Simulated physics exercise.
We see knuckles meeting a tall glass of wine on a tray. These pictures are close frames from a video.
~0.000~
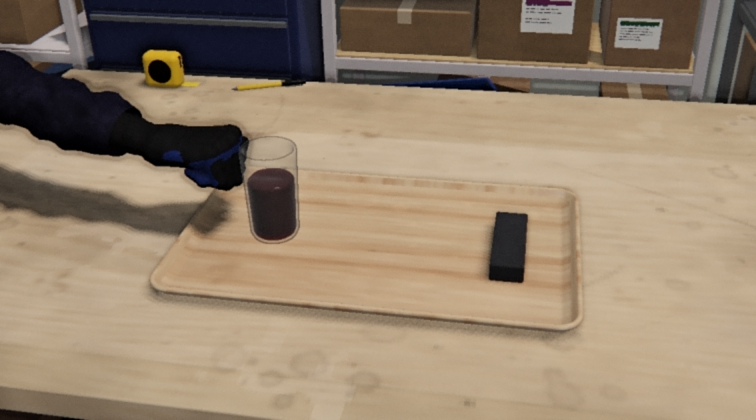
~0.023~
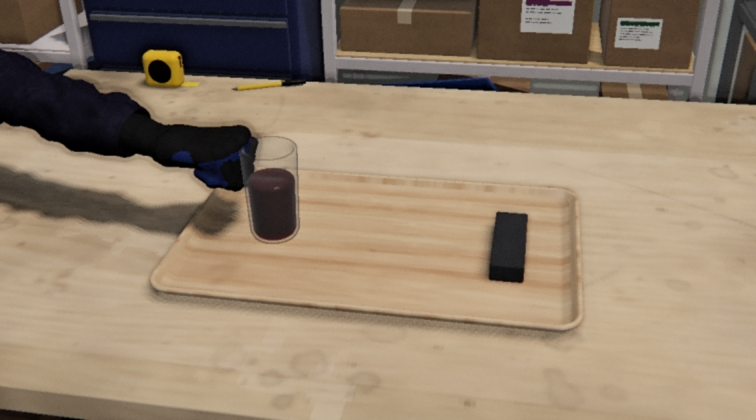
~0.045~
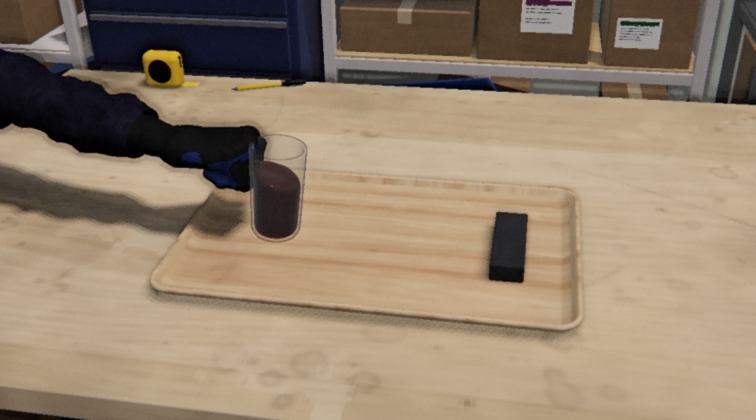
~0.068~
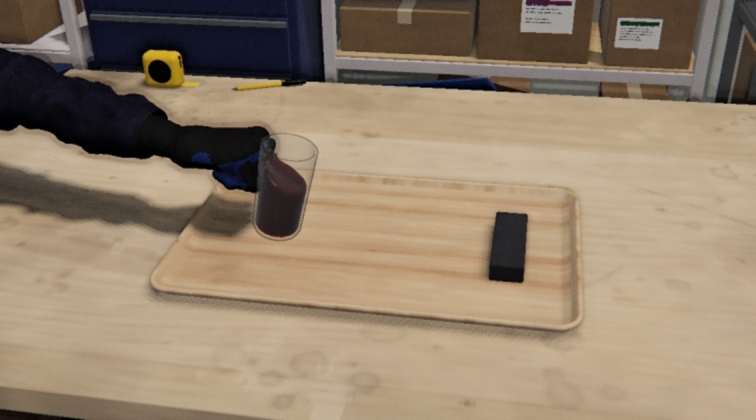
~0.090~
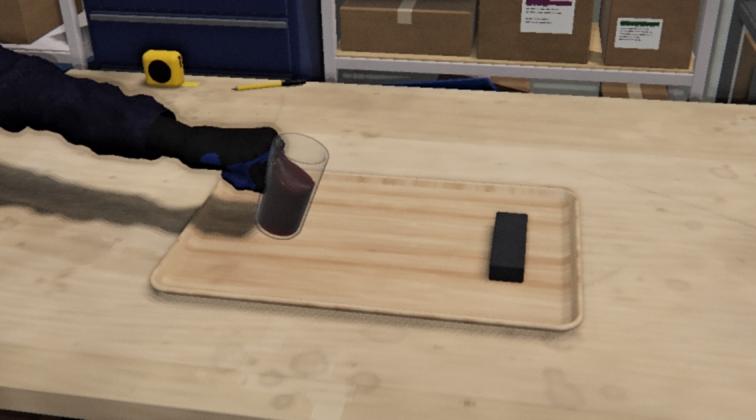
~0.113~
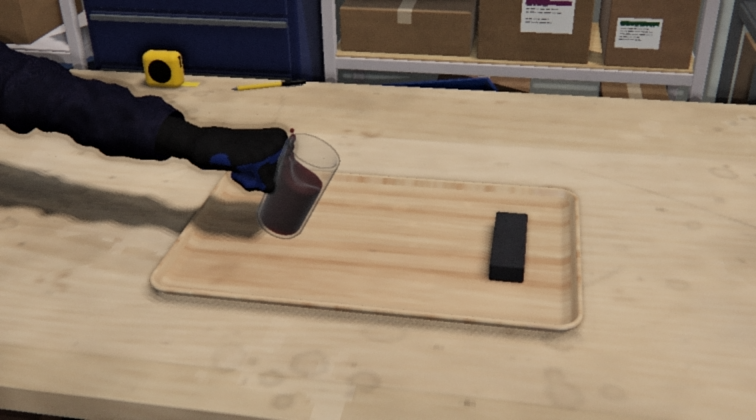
A tall glass of dark red liquid leaned steadily to the right as a gloved hand pushed against its upper side, the drink sloshing inside, while a black block stayed still on the wooden tray.
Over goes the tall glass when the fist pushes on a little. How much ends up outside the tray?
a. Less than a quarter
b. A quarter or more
a.
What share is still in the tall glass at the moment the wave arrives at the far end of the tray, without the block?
Tall glass content at that instant: ~ 45 per cent.
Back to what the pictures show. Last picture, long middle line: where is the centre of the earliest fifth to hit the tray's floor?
Around (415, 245).
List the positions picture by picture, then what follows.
The first picture shows tilt 0°; right rim (294, 152); surface from (249, 175) to (294, 179); the tray's far rim is at (578, 252); a block is fixed to the tray further along.
The second picture shows tilt 0°; right rim (294, 152); surface from (249, 175) to (294, 179).
The third picture shows tilt 6°; right rim (304, 153); surface from (255, 161) to (297, 179).
The fourth picture shows tilt 13°; right rim (315, 156); surface from (265, 158) to (306, 184).
The fifth picture shows tilt 19°; right rim (326, 159); surface from (271, 170) to (315, 183).
The sixth picture shows tilt 26°; right rim (337, 165); surface from (275, 179) to (324, 183).
A moment on, the tall glass lies on its side and 100 per cent is in the glass, 0 on the tray and 0 above or beyond its rim.
Next, the tall glass lies on its side and 56 per cent is in the glass, 33 on the tray and 11 above or beyond its rim.
Then the tall glass lies on its side and 30 per cent is in the glass, 49 on the tray and 21 above or beyond its rim.
Later the tall glass lies on its side and 16 per cent is in the glass, 77 on the tray and 6 above or beyond its rim.
Finally, 94 per cent is held by tray and glass, 6 is off the tray.
